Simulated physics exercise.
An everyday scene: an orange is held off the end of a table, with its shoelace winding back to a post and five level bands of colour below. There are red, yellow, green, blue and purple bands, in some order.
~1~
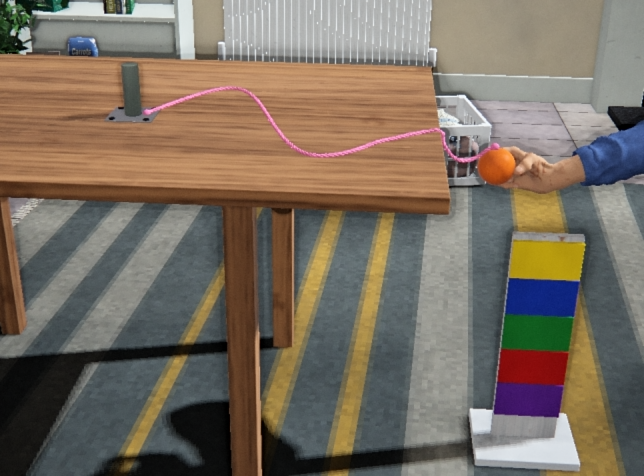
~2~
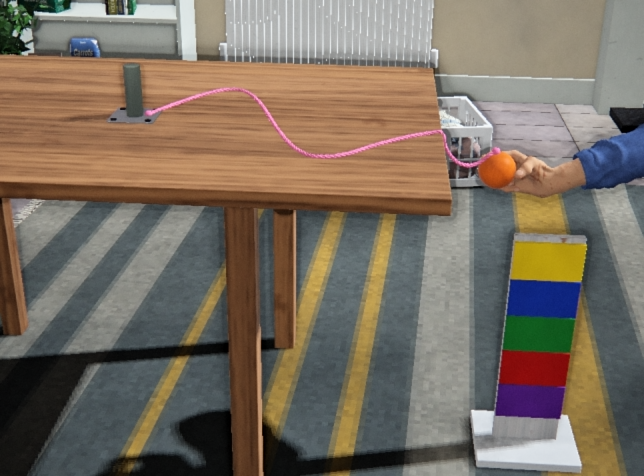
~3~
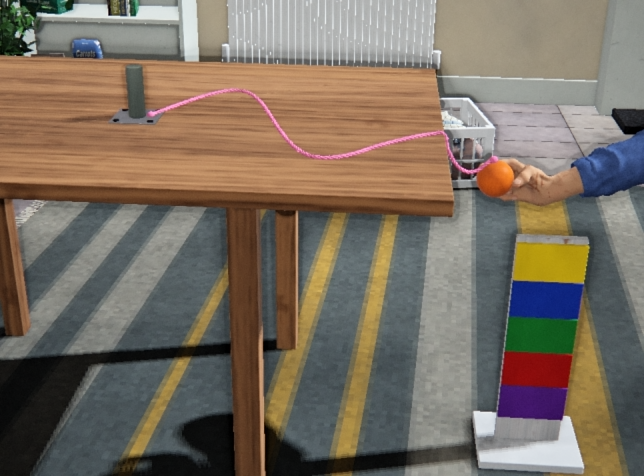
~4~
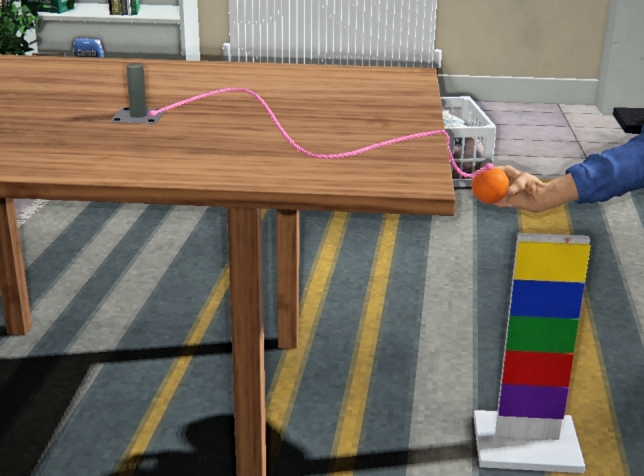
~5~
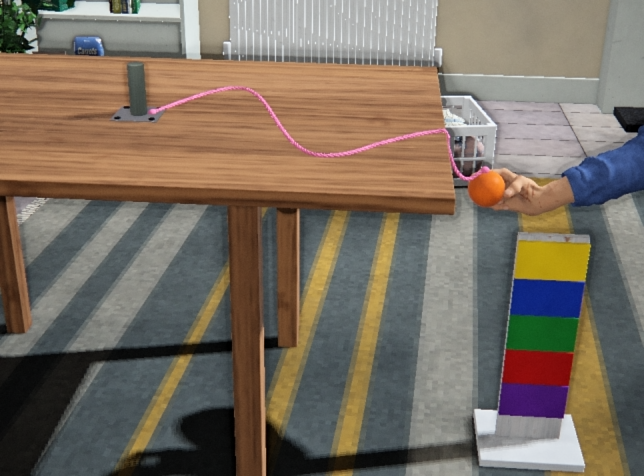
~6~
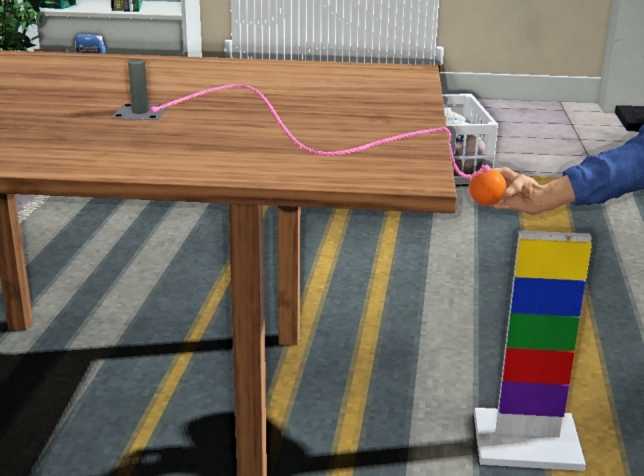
A hand in a blue sleeve holds an orange ball-like object just off the right end of a wooden table, seen from slightly above in a room with a striped rug. A pink cord winds across the tabletop to a grey post at left, while a stand below the hand shows yellow, blue, green, red and purple bands. The hand lowers the orange object slightly and shifts it a little left, as the view wavers faintly.
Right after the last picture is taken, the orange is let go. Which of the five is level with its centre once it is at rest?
Purple.
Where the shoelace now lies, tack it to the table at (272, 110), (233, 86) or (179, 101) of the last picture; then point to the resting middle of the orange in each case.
Taking them in turn, I'd expect around (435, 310), (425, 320) and finally (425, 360).
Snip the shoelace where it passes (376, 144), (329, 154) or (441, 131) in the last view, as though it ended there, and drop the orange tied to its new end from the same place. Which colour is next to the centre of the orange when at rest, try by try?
First try: Yellow; second try: None, it hangs higher; third try: Green.
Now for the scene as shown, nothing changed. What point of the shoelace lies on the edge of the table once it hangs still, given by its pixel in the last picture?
It sits at about (289, 134).
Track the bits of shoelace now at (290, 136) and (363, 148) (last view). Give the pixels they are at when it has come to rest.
One finishes at (446, 129) and the other at (439, 217).
Soon after, orange near (417, 359); level with red.
Then, orange near (427, 374); level with purple.
At rest, orange near (424, 377); level with purple. At purple.
